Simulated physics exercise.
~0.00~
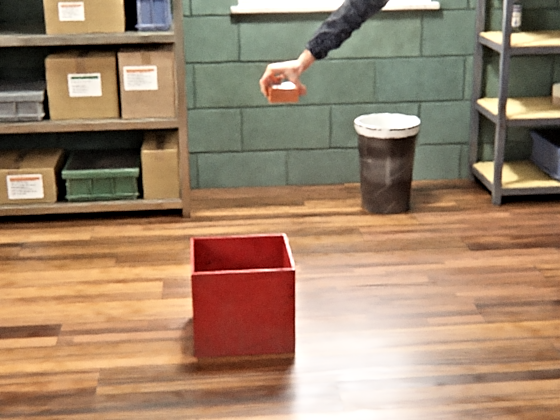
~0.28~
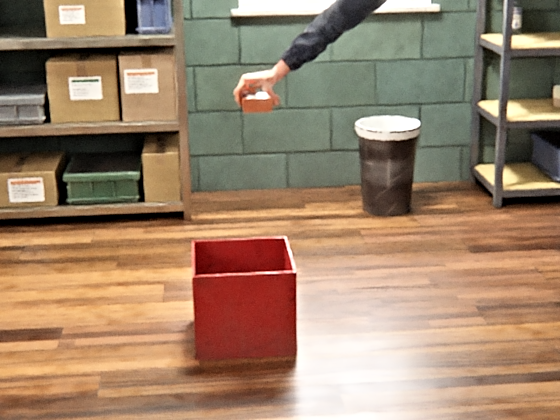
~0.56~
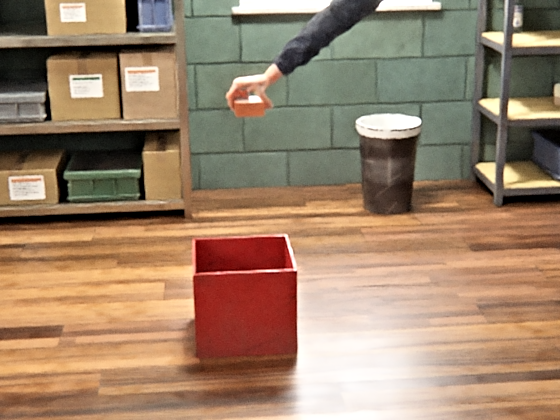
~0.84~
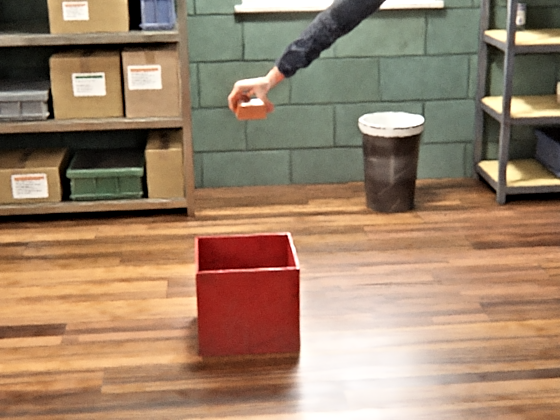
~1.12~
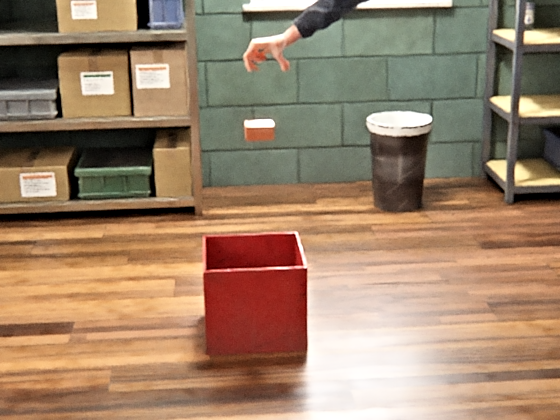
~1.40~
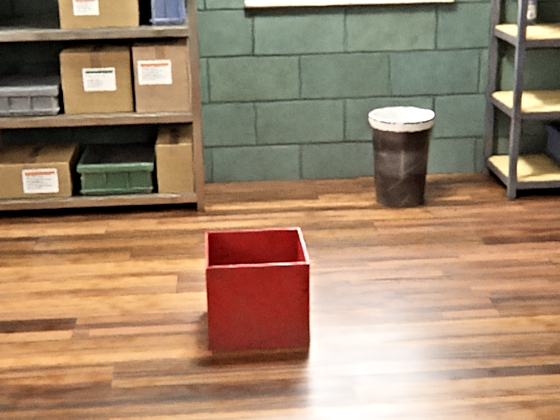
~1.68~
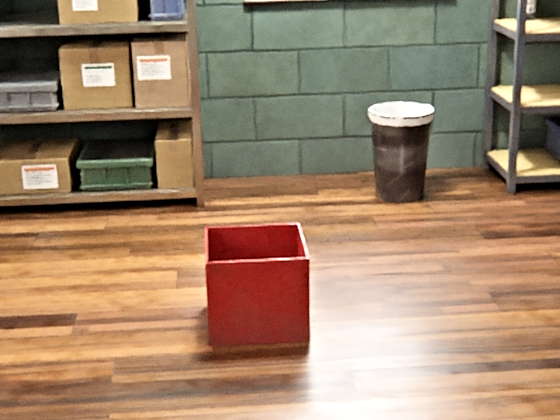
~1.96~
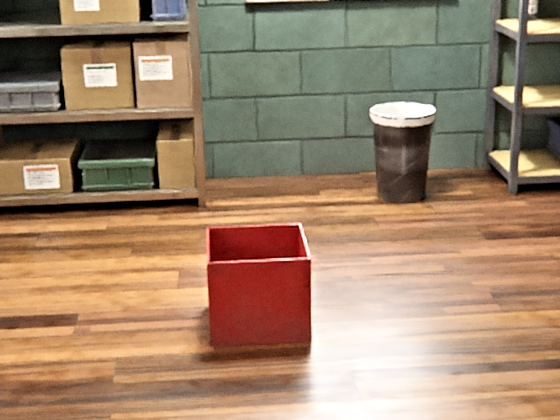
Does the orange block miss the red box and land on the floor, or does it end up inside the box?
It ends up inside the red box. It falls from the hand straight above the box and drops out of sight within it, and none of the floor in view has a block on it.
